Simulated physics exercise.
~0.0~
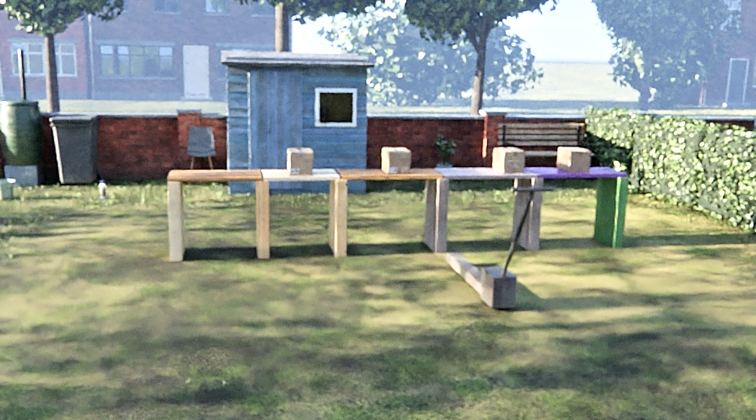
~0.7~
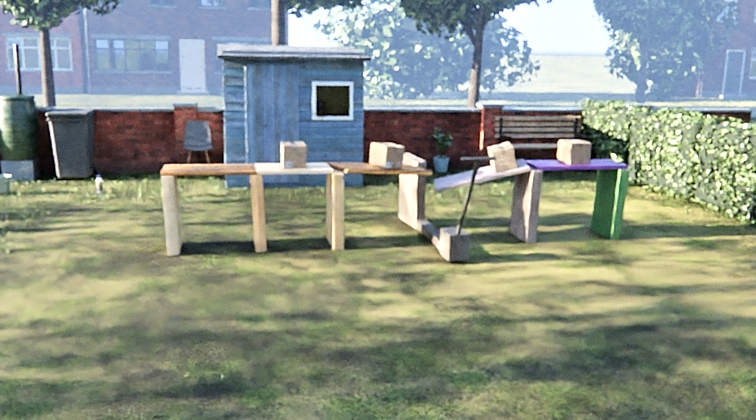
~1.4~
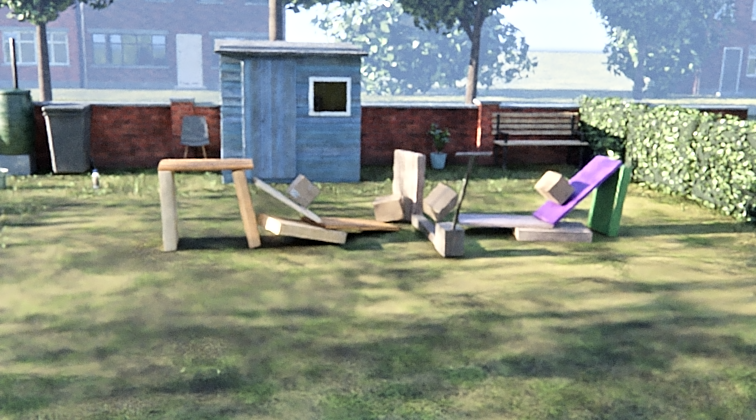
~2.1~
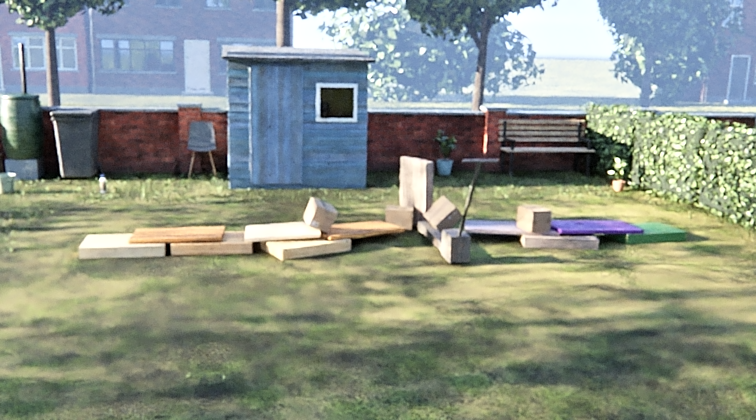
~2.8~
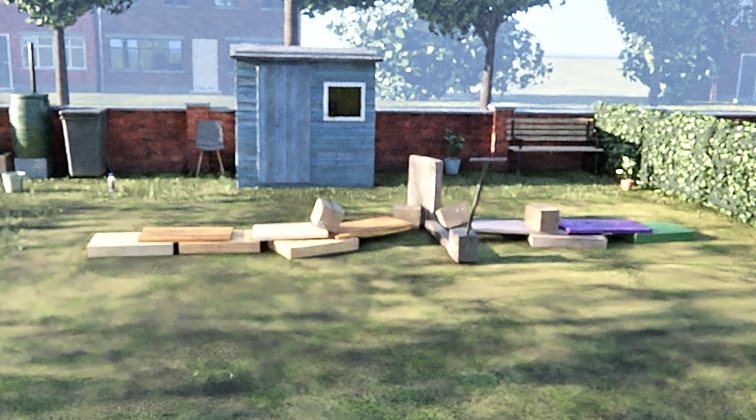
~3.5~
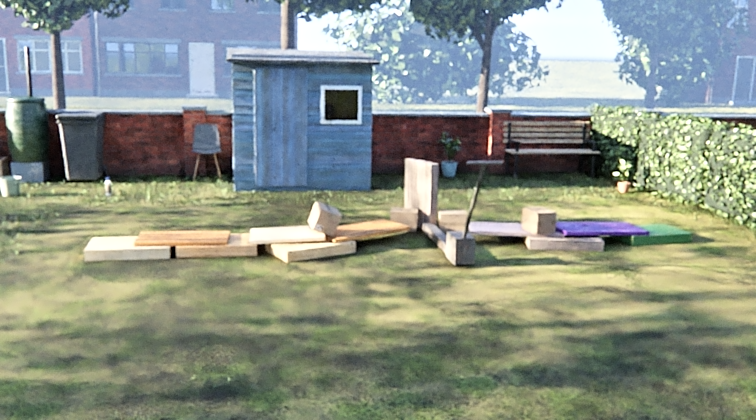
In a walled garden, a low jack knocking an upright from a row of boards and boxes, nearly everything collapsing onto the grass.
